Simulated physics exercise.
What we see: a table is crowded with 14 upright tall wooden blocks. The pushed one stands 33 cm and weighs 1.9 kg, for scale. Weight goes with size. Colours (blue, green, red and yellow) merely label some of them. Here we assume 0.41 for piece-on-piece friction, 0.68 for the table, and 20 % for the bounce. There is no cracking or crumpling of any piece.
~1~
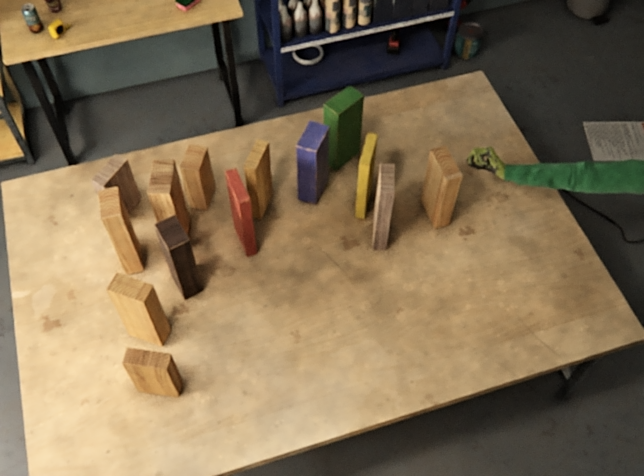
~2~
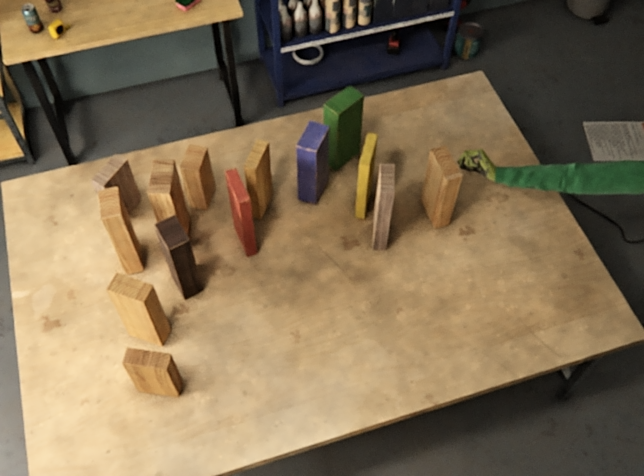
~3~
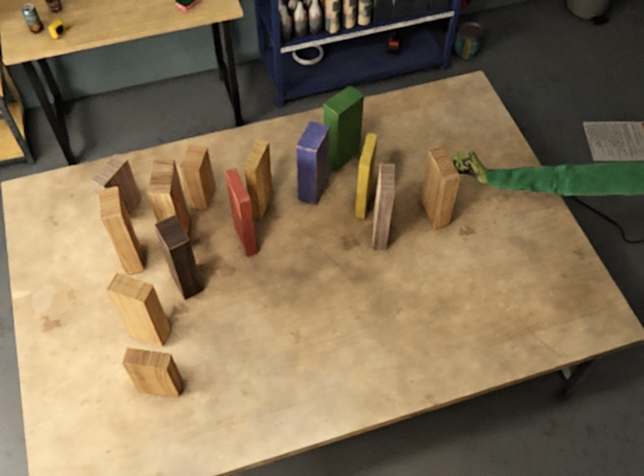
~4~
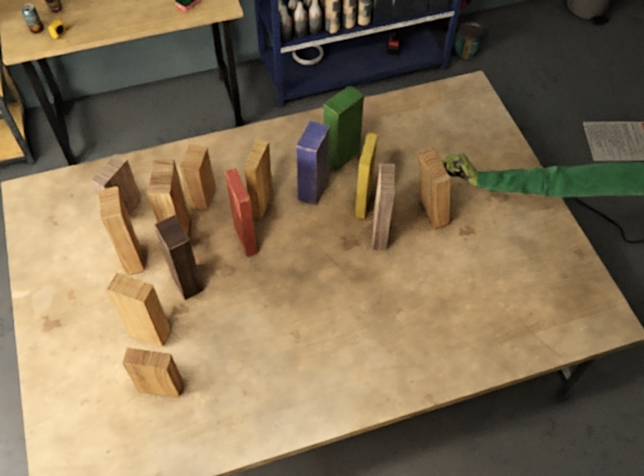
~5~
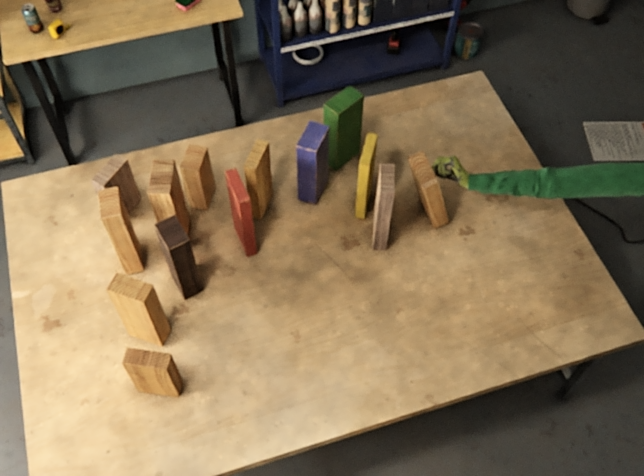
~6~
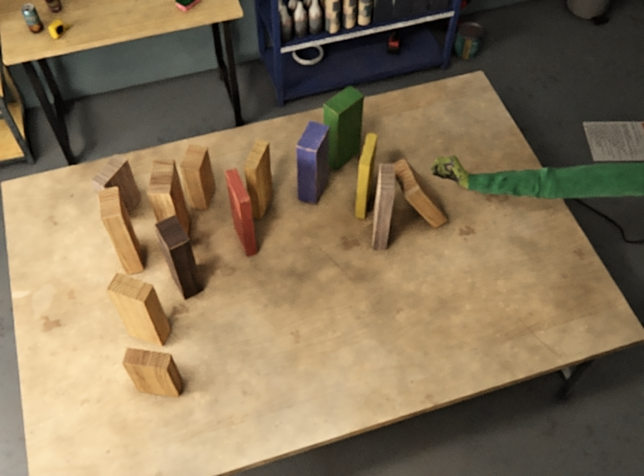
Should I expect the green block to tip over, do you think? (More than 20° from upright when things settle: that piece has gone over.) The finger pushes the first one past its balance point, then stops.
No.
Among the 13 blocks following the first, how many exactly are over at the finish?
3 in total.
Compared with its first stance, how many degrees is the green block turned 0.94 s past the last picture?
It's at some 0 degrees.
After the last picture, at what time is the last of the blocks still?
Around 1.0 s.
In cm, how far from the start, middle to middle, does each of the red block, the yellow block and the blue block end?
Net displacement, roughly: Red ~ 0 cm, yellow ~ 20 cm, blue ~ 30 cm.
Then, 0.28 s after the last picture, none of the 13 other blocks over, 2 disturbed; green block unmoved; yellow block leaning 6°.
Then, 0.48 s after the last picture, 2 of the 13 other blocks over; green block unmoved; yellow block leaning 30°.
Then, 0.94 s after the last picture, 3 of the 13 other blocks over; green block unmoved; yellow block leaning 66°.
At rest, 3 of the 13 other blocks over; green block unmoved; blue block lying flat; yellow block leaning 71°. Ten left standing. As the last picture would show them, middles, green block near (343, 130), blue block near (264, 169).
